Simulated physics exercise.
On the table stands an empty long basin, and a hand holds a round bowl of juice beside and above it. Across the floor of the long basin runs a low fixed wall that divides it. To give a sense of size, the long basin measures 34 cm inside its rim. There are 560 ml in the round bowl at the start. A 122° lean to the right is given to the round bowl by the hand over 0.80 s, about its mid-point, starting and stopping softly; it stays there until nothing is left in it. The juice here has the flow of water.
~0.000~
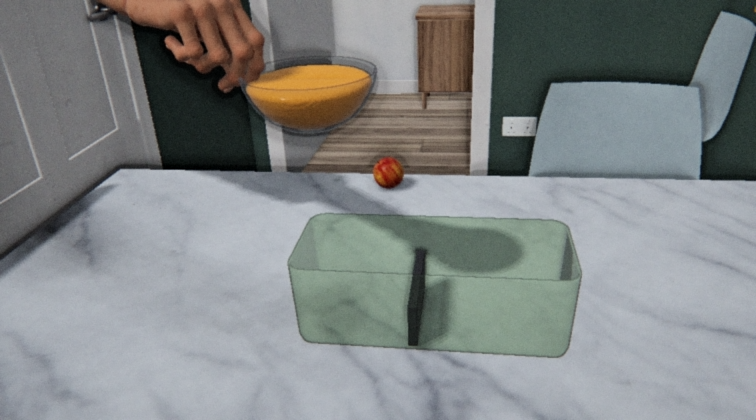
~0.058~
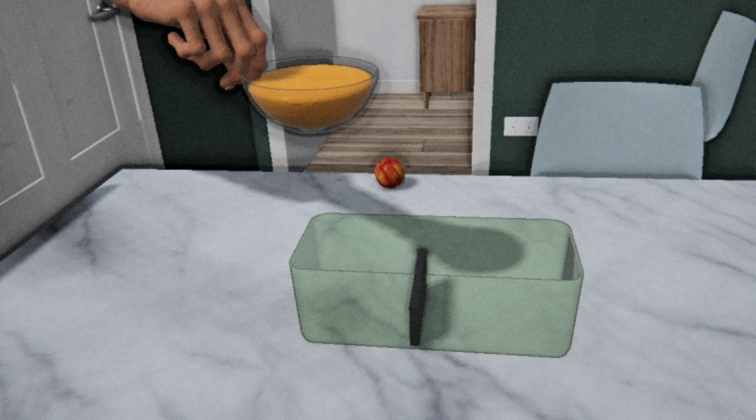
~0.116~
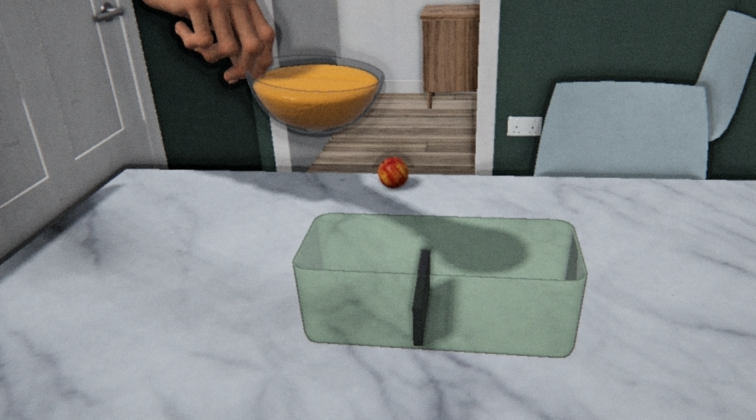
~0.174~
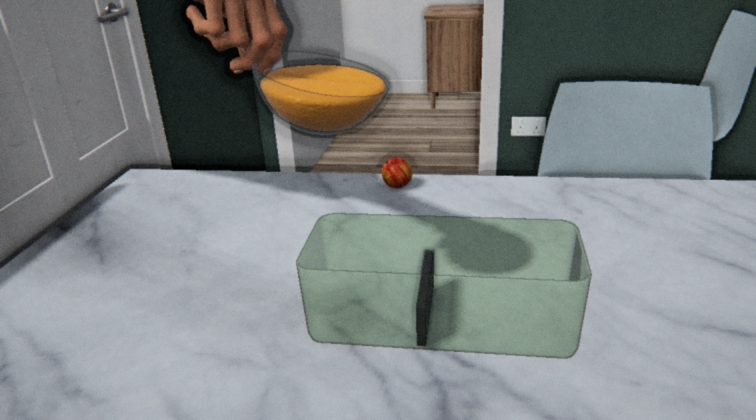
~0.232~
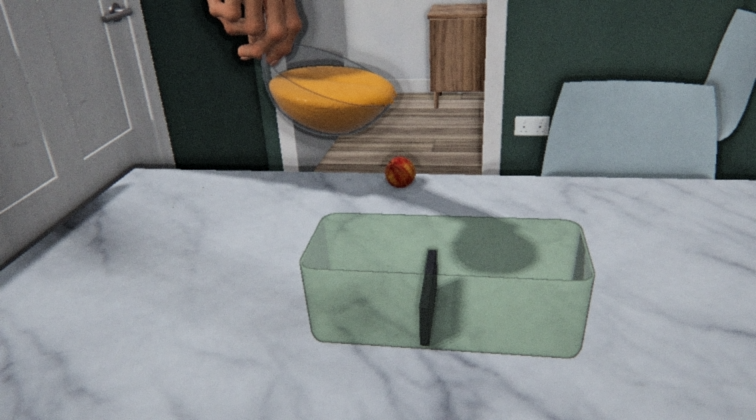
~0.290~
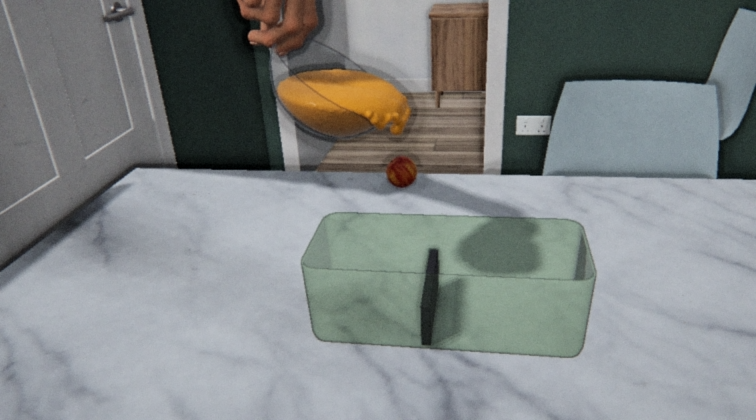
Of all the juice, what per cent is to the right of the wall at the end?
I would say 71 percent.
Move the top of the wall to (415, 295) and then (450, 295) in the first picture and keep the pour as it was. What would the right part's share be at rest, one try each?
It comes to 70 per cent, and then 25 per cent.
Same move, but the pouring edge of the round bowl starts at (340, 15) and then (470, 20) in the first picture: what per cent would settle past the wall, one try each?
45 then 90 %.
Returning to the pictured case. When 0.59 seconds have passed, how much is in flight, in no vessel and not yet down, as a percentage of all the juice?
Roughly 30 percent.
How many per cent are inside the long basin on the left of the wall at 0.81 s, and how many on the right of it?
Lab note: Left near 28 %, right near 70.
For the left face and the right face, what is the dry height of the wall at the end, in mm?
Noted: Left near 52 mm, right near 44 mm.
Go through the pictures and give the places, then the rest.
It leans 0°; its right rim is at (375, 73); the juice meets the walls at (250, 79) and (373, 79); the long basin's rim runs from (300, 240) to (574, 250); the wall's top is at (417, 278), in the first frame.
It leans 2°; its right rim is at (378, 75); the juice meets the walls at (252, 79) and (374, 80), in the second frame.
It leans 6°; its right rim is at (383, 81); the juice meets the walls at (258, 77) and (379, 82), in the third frame.
It leans 14°; its right rim is at (388, 90); the juice meets the walls at (265, 75) and (387, 85), in the fourth frame.
It leans 24°; its right rim is at (392, 101); the juice meets the walls at (274, 77) and (387, 91); 4 per cent is over the edge, in the fifth frame.
It leans 35°; its right rim is at (391, 115); the juice meets the walls at (281, 81) and (380, 95); 15 per cent is over the edge, in the sixth frame.
After 0.59 s the tilt is 103° and 1 per cent is still to pour, 5 is left of the wall and 63 right of it.
After 0.81 s the tilt is 122° and 0 per cent is still to pour, 28 is left of the wall and 70 right of it.
After 1.05 s the tilt is 122° and 0 per cent is still to pour, 27 is left of the wall and 71 right of it.
After 1.30 s the tilt is 122° and 0 per cent is still to pour, 27 is left of the wall and 71 right of it.
In the end 27 per cent lies left of the wall, 71 right of it and 2 outside.
